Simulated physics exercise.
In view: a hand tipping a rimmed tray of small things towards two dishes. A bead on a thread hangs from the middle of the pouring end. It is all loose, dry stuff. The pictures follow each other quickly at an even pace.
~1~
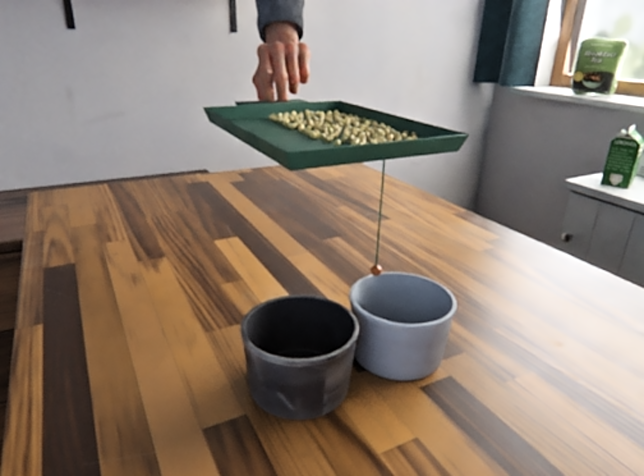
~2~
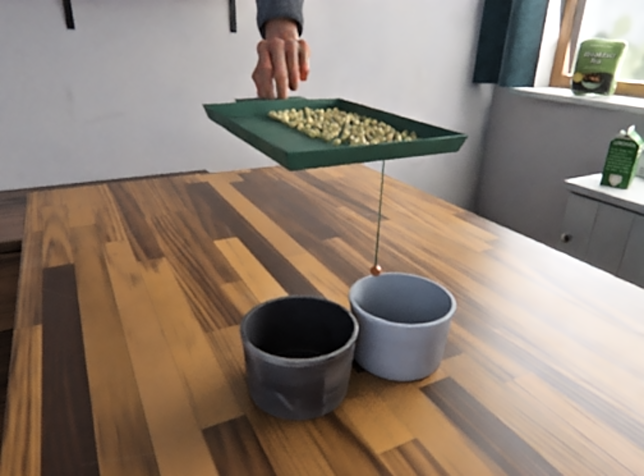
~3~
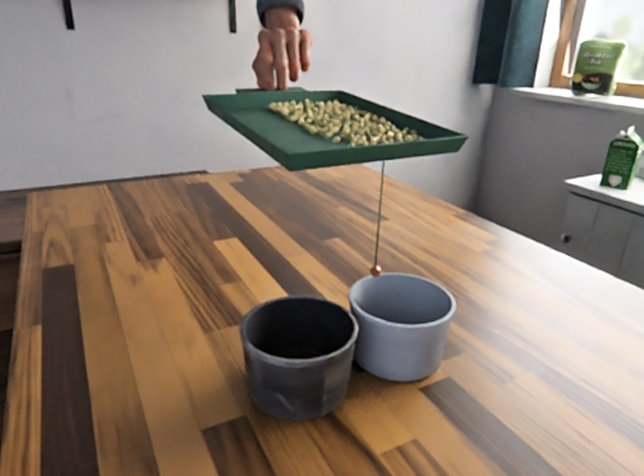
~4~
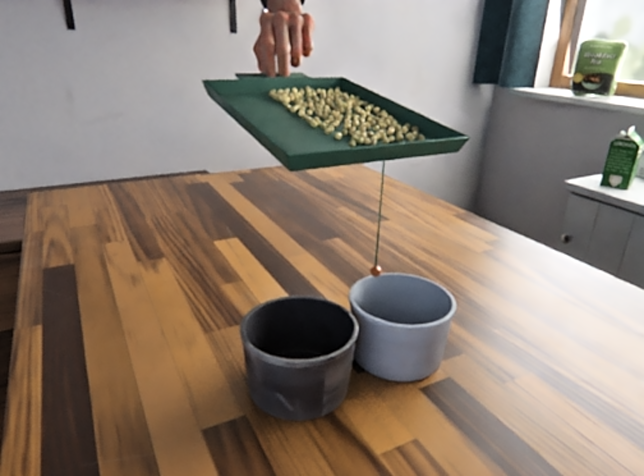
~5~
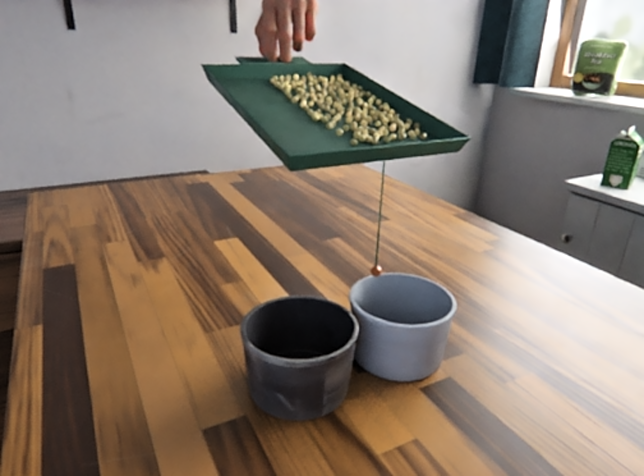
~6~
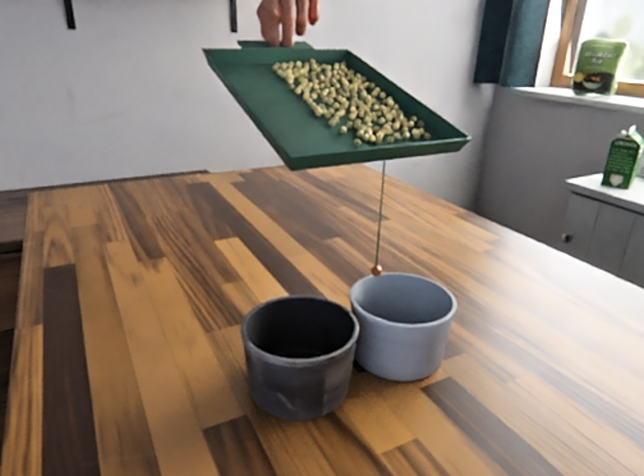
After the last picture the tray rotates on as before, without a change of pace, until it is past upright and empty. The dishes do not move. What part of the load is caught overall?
They take more than half between them.
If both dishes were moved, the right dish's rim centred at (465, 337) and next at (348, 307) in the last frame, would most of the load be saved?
First less than half, then not half.
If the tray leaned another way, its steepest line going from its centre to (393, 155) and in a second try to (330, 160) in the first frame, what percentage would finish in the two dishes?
Roughly 40 per cent, and 90 per cent.
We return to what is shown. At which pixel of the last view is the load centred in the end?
At about (402, 348).
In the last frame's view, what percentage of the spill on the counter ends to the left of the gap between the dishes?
Roughly 0 in a hundred.
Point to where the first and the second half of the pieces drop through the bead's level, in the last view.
At about (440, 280), then at (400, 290).
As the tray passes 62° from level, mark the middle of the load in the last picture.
At about (412, 149).
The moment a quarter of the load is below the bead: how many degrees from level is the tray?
At some 90 degrees.
Soon after the last picture, tray tipped steeply; most on the tray; a stray few in the left dish; a small part in the right dish; a small part outside both; a small part in the air.
A little later, tray tipped past a quarter turn; a stray few on the tray; a small part in the left dish; about half in the right dish; about a quarter outside both; about a quarter in the air.
Later still, tray tipped past a quarter turn; a small part in the left dish; about half in the right dish; about a third outside both.
At rest, tray tipped past a quarter turn; a small part in the left dish; about half in the right dish; about a third outside both.
